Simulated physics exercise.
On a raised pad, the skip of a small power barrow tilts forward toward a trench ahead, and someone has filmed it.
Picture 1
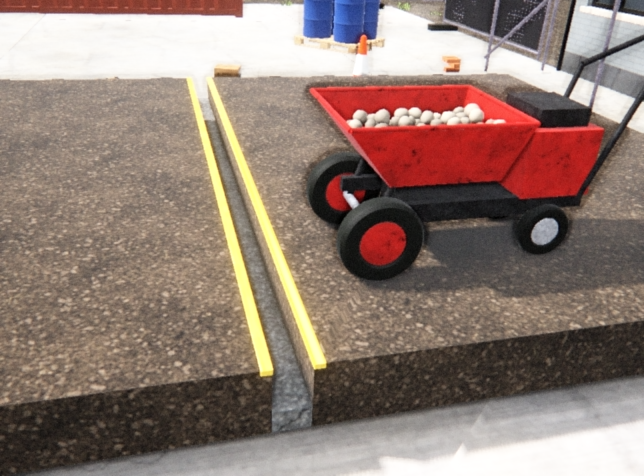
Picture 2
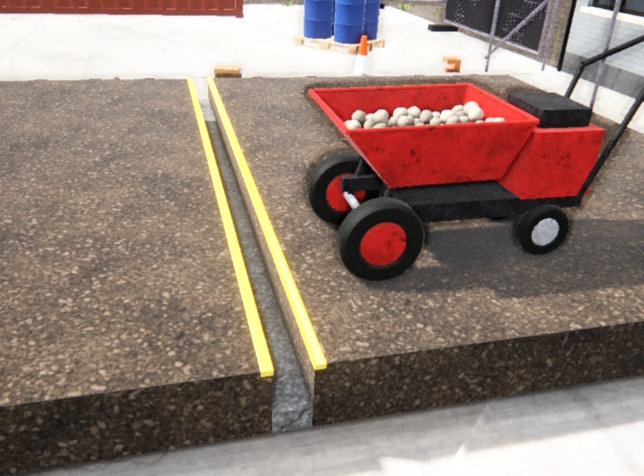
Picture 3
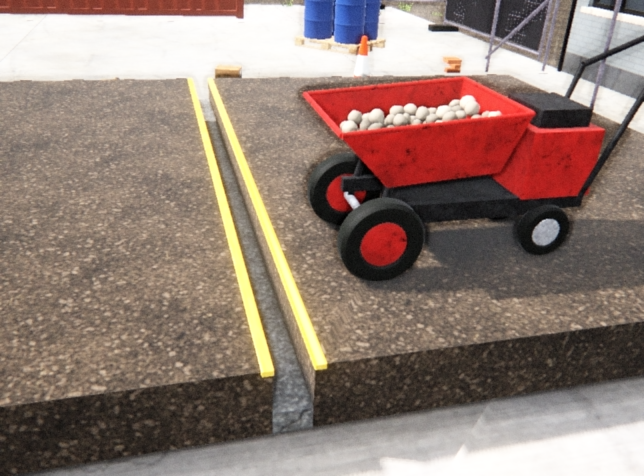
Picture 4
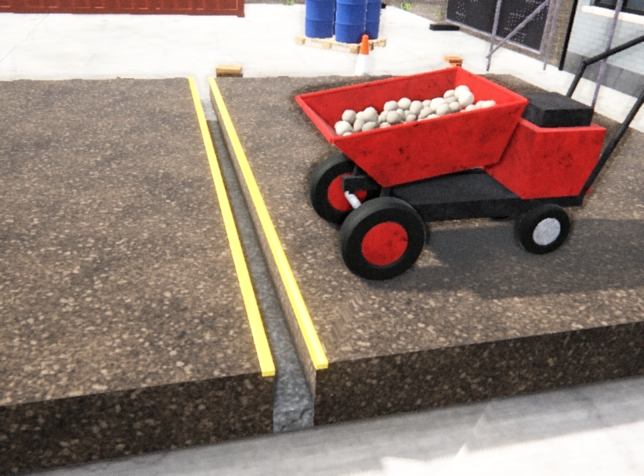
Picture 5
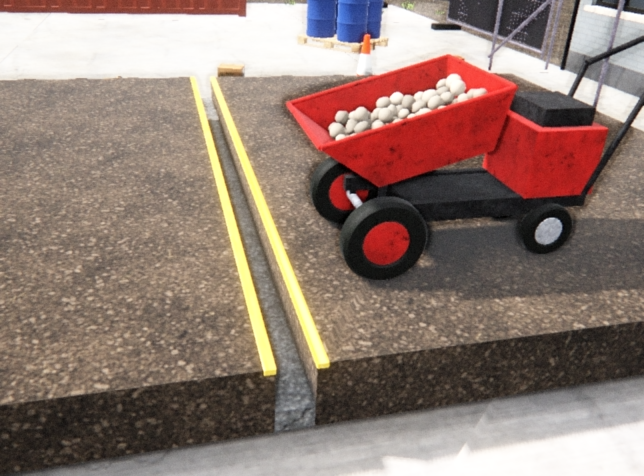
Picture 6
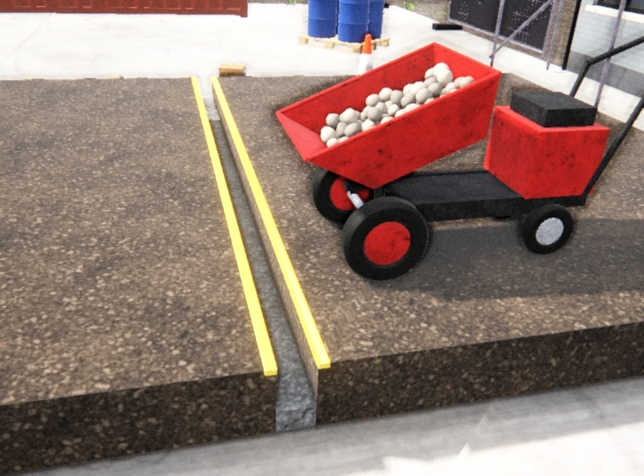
To begin with, a red power barrow holding pale, rounded stones stands beside a narrow trench edged with yellow strips, its skip level. The skip then starts tilting forward, its rear rising and its front lip dipping to the left. By the end it is clearly tipped, the stones still inside.
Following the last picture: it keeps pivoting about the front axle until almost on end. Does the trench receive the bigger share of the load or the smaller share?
I expect a minority of the load to land in the trench.
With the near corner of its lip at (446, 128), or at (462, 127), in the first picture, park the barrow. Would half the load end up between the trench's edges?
Well, parked at the first spot it'd be short of the halfway mark, and at the second it'd be short of the halfway mark.
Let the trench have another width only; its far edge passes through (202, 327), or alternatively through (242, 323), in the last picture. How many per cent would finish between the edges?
Lab note: Case 1 near 90 percent, case 2 near 40 percent.
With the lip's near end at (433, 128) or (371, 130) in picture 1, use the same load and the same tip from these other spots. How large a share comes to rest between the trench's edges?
It works out to 40 per cent in the first case and 40 per cent in the second.
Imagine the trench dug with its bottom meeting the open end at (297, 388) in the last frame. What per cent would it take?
The share would be close to 10 percent.
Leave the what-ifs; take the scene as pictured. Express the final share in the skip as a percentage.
Roughly 20 percent.
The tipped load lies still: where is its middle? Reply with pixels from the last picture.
Resting centre, last frame: Roughly (196, 257).
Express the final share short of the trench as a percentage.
About 0 %.
Soon after the last picture, skip tipped steeply; all in the skip.
A little later, skip tipped right over; about two thirds in the skip; a stray few in or heaped over the trench; about a third beyond it; a stray few falling.
Later still, skip tipped right over; about a quarter in the skip; a small part in or heaped over the trench; most beyond it.
At rest, skip tipped right over; about a quarter in the skip; a small part in or heaped over the trench; most beyond it.
